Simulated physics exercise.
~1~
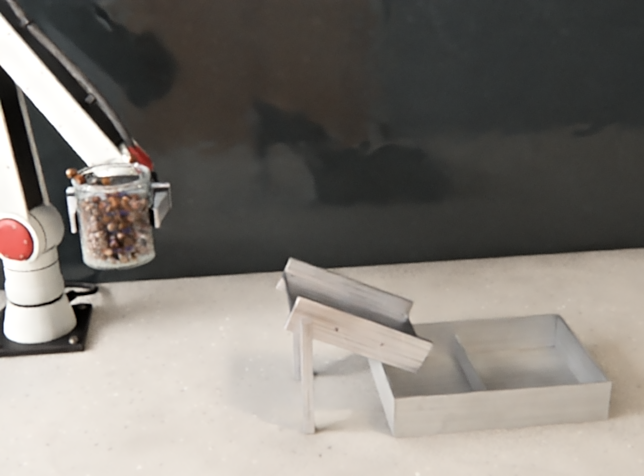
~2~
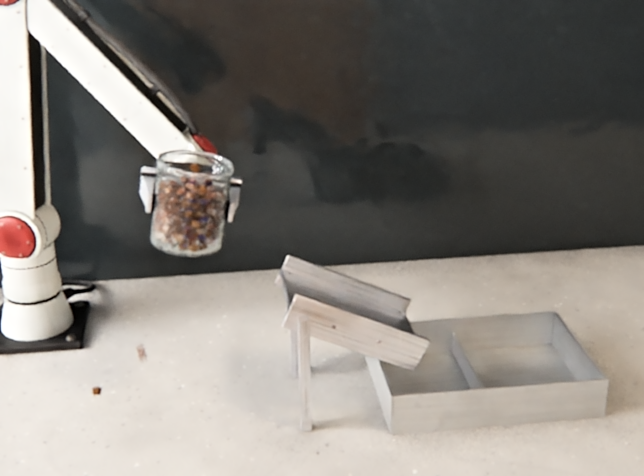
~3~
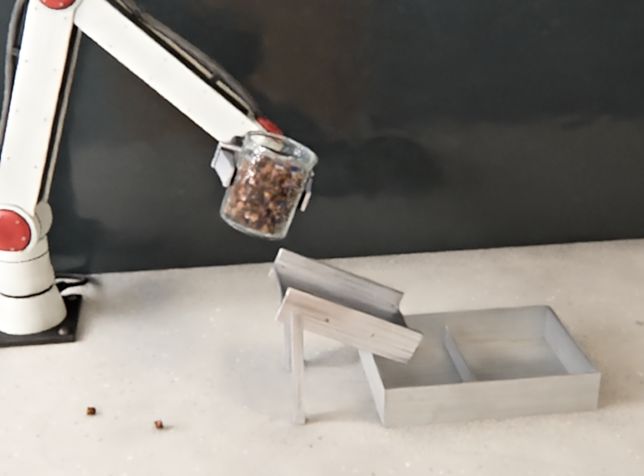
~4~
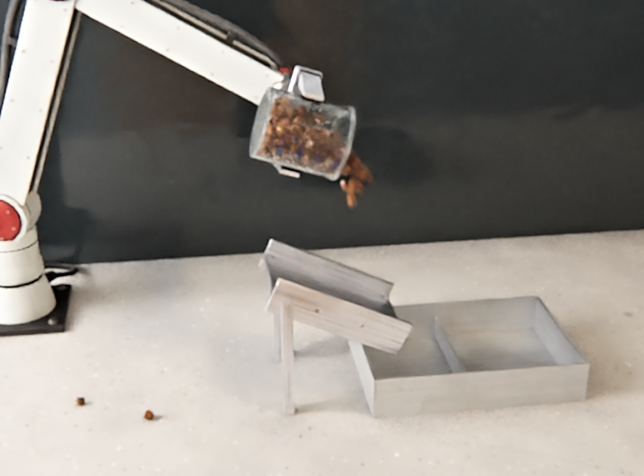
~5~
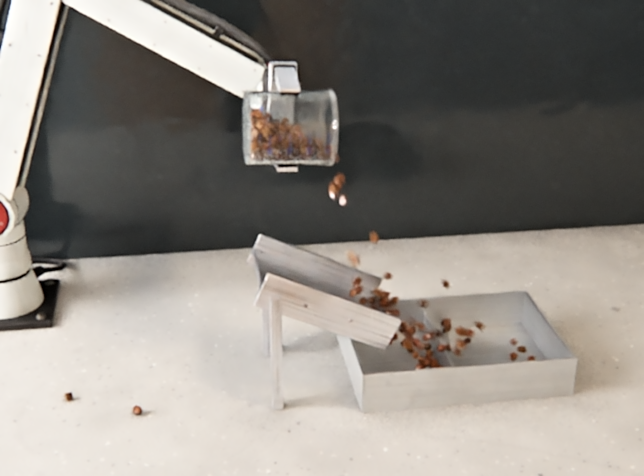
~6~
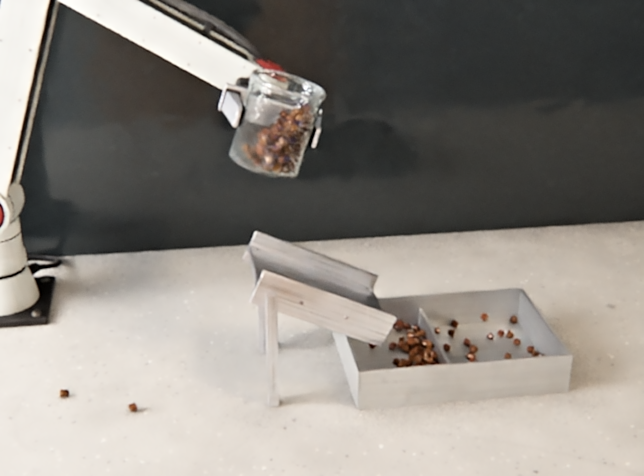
On a pale speckled tabletop against a dark wall, a white robot arm holds a glass jar full of small brown pellets to the left of a sloping chute and a shallow divided tray. The arm carries the jar right, tilting it as it goes, and two pellets end up on the table. Above the chute, it tips the jar onto its side and pellets spill from the mouth. They run down the chute and scatter into both parts of the tray. The arm then tilts the jar back up, leaving many pellets inside and more in the tray's nearer section than its farther one.
